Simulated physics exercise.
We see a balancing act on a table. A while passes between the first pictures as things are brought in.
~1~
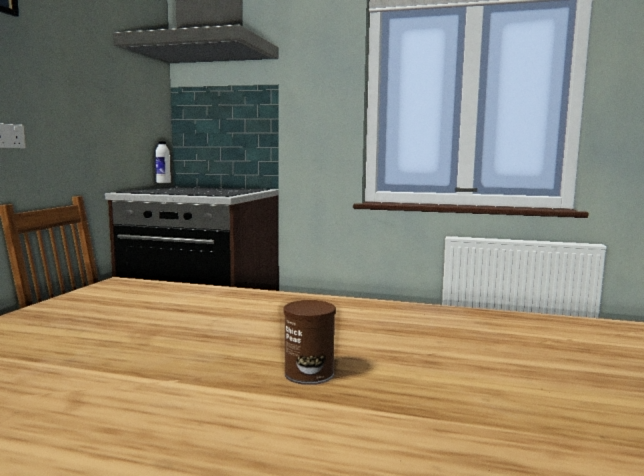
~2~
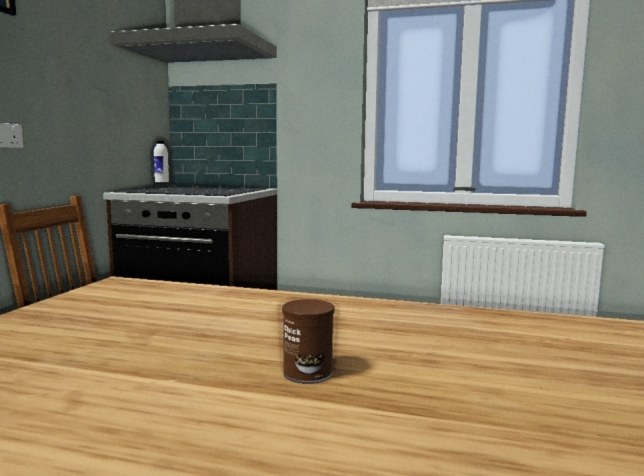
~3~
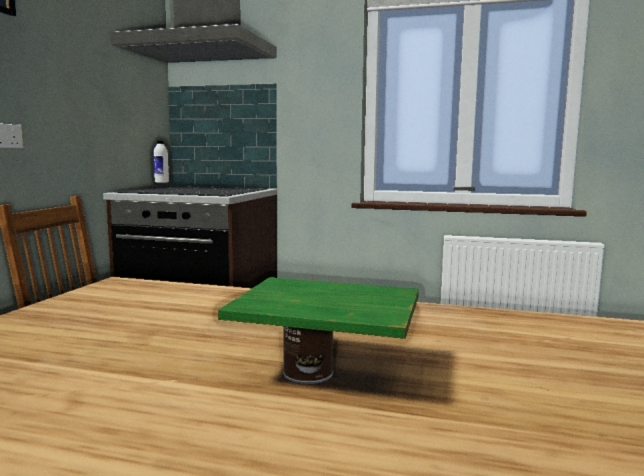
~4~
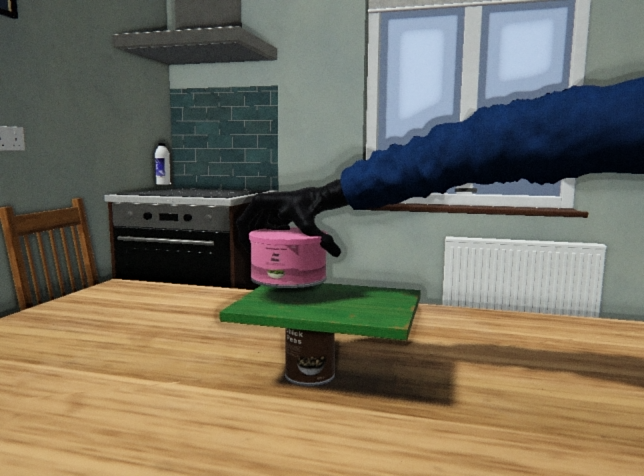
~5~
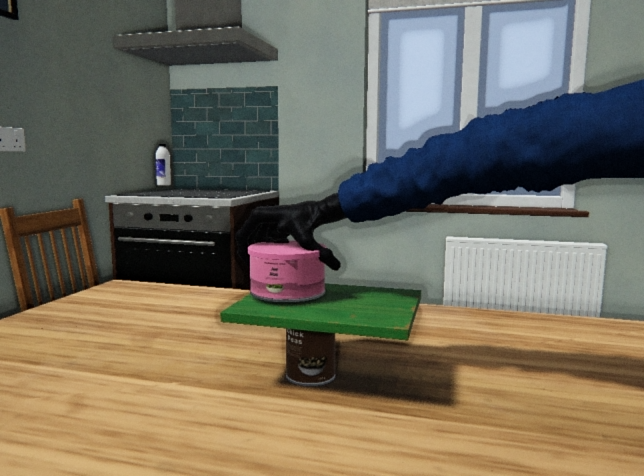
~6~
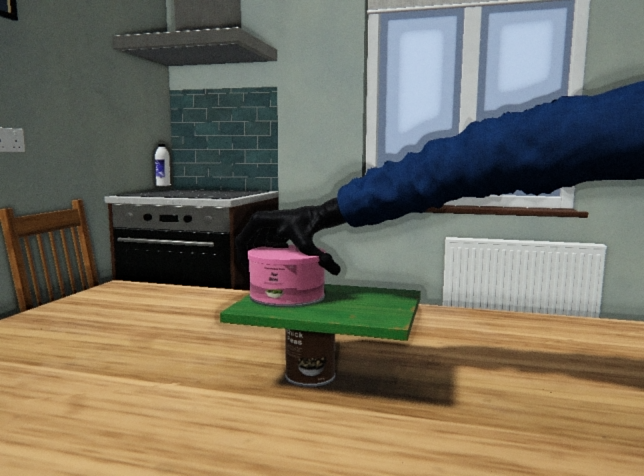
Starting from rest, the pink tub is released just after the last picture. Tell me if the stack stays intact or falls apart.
The stack stays upright.
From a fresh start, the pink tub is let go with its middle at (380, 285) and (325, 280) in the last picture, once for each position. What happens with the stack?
Well, the first time it goes over, and the second time it stays put.
Then, 0.20 s on from there, no change.
Then, 0.50 s on from there, pink tub resting near (287, 274).
In the end, all 3 unmoved. At the end, from the last picture's camera, pink tub near (287, 274). The stack keeps its balance.
